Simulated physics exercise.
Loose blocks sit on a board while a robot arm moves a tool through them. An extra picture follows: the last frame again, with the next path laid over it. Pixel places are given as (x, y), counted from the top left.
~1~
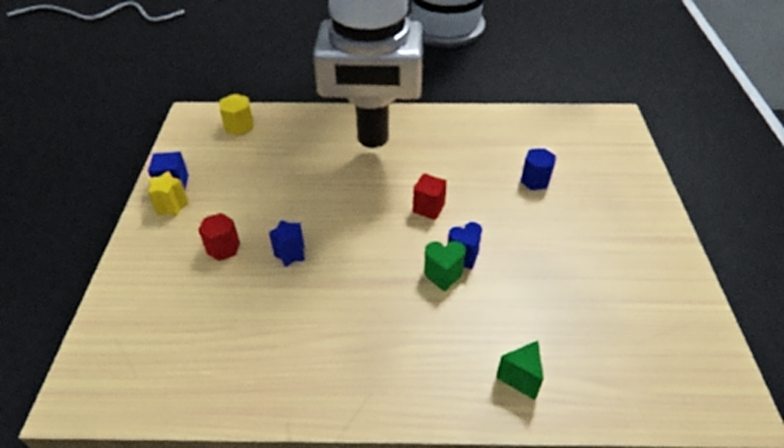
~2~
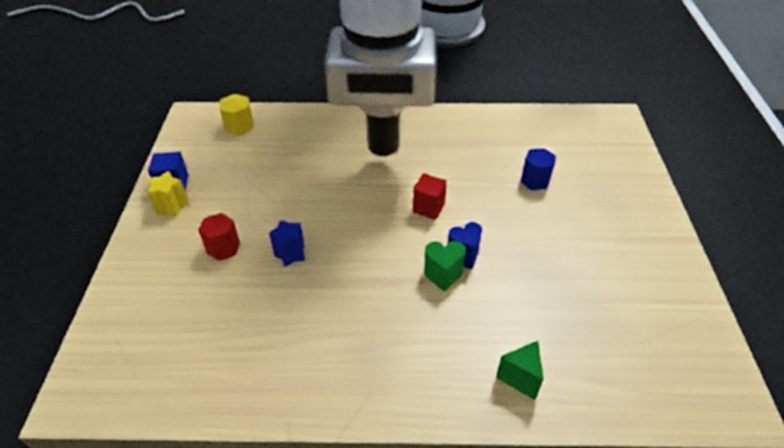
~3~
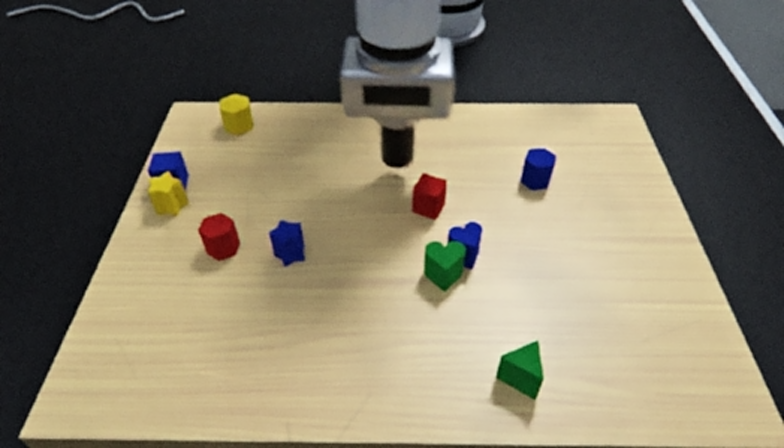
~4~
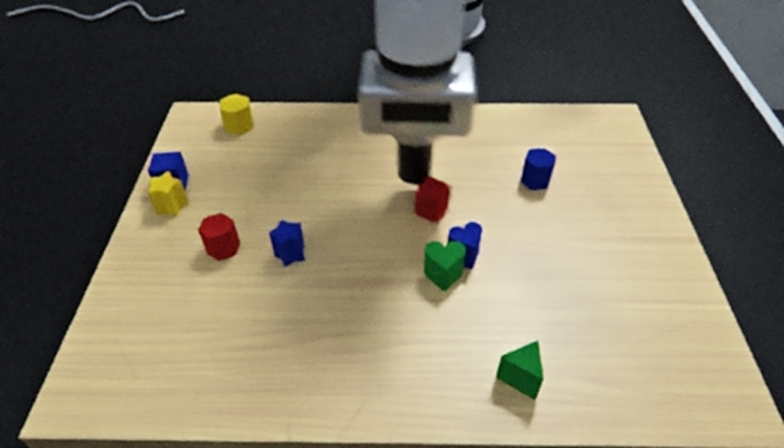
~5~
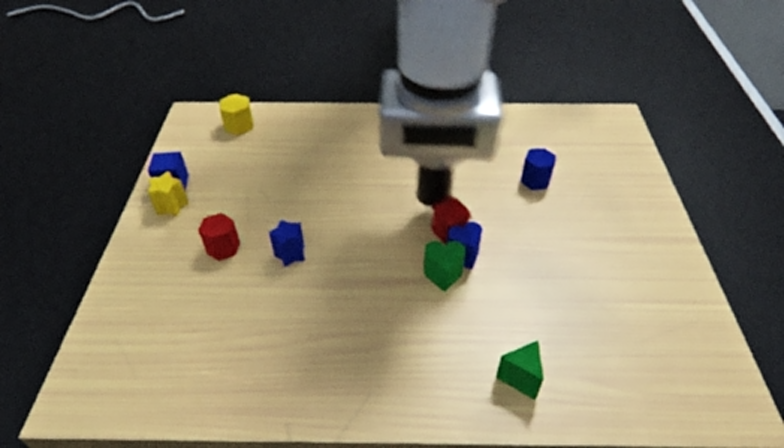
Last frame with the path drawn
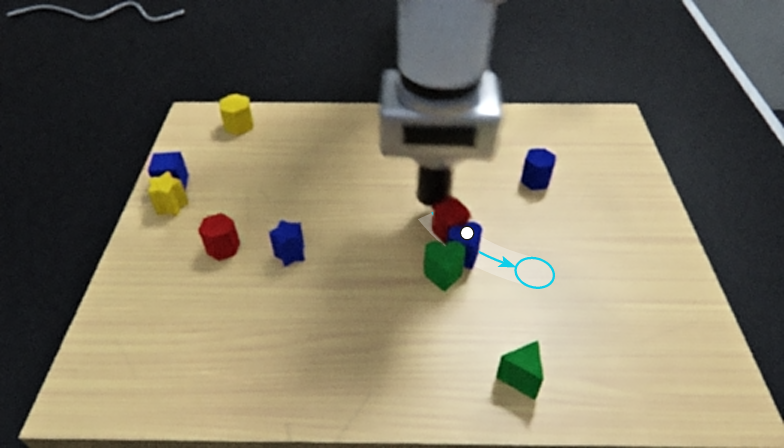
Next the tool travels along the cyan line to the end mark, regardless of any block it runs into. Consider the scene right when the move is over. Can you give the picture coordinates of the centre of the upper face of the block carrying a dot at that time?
It ends at (508, 293).
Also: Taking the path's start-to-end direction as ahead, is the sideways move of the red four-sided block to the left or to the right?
That's a shift to the right.
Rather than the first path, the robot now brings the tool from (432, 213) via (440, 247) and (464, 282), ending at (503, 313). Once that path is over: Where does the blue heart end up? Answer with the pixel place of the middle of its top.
The centre of its top will be at (579, 299).
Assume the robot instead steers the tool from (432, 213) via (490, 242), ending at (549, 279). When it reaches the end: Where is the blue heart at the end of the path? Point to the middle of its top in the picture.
I'd guess (491, 276).
The drawn path runs from (432, 213) through (458, 238) and (492, 258) to (535, 273); the dot is on the blue heart.
On the path given first. One third of the way, tool at (460, 221); green heart at (448, 260), turned 45° clockwise; red four-sided block at (478, 237); blue heart at (488, 259).
Two thirds of the way, tool at (496, 242); green heart at (448, 260), turned 45° clockwise; red four-sided block at (510, 263), turned 40° clockwise; blue heart at (505, 286), turned 30° clockwise.
At the end, tool at (539, 256); green heart at (448, 260), turned 45° clockwise; red four-sided block at (520, 272), turned 55° clockwise; blue heart at (508, 293), turned 45° clockwise.
